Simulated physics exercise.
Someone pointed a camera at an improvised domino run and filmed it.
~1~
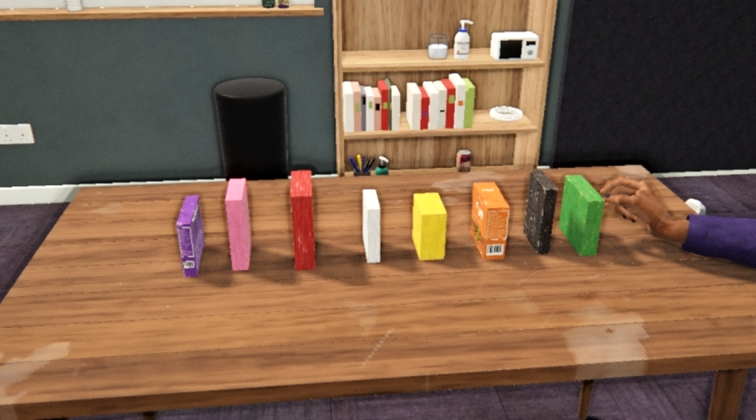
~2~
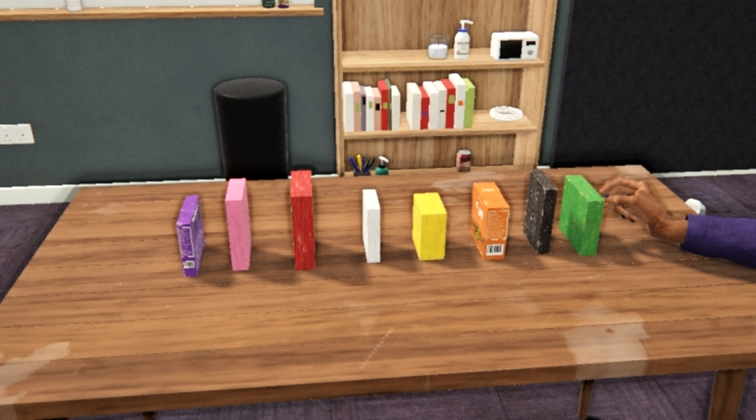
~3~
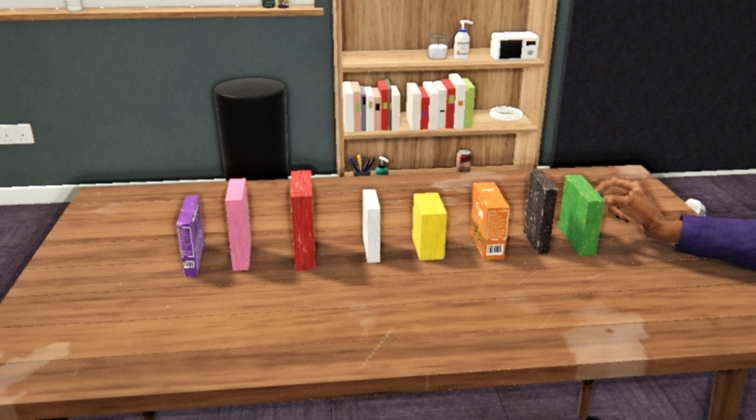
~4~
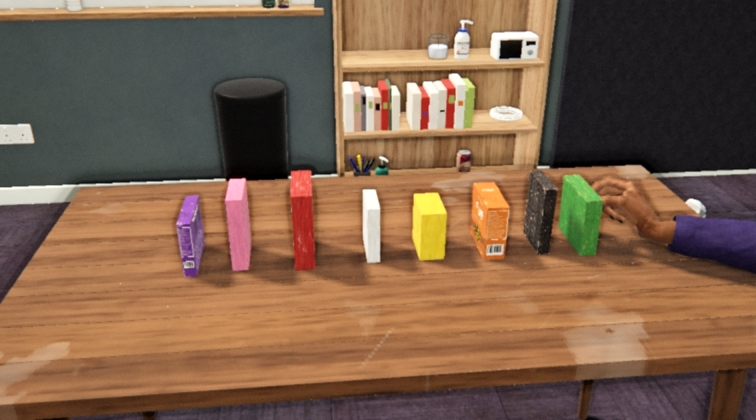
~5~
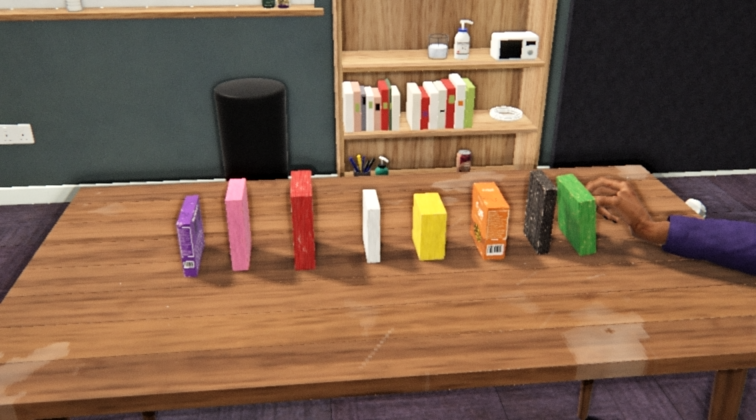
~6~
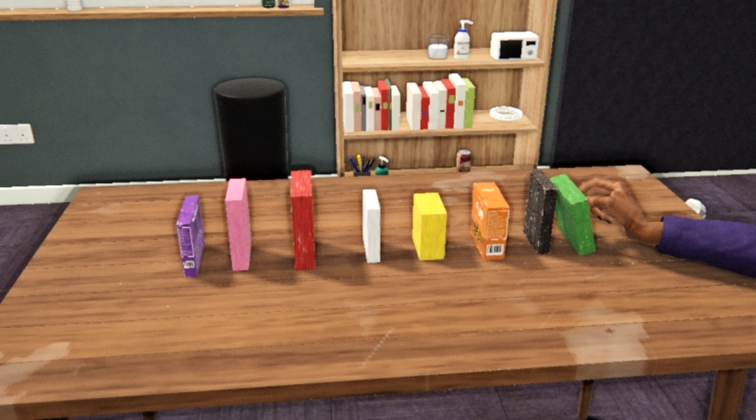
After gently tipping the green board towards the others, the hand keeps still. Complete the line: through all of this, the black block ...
It is knocked down.
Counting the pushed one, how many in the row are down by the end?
Total count - 5.
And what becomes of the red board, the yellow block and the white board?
The red board stays up, the yellow block tumbles and the white board tumbles.
Then, 0.30 s later than the last frame, green board 55° over; black block tilted by 31° near (518, 214); orange packet tilted by 3°.
Then, 0.50 s later than the last frame, green board 70° over; black block tilted by 60° near (500, 225); orange packet tilted by 55°; yellow block tilted by 17°.
Then, 0.80 s later than the last frame, green board 71° over; black block tilted by 64° near (498, 227); yellow block tilted by 73°; orange packet tilted by 69°.
Then, 1.30 s later than the last frame, green board 72° over; black block tilted by 66° near (497, 228); orange packet on its side; yellow block on its side.
When it is over, lying over on the table, yellow block, white board, orange packet and black block; left askew, red board; pink block as before. End places, in pixels of the last picture, black block near (498, 228).
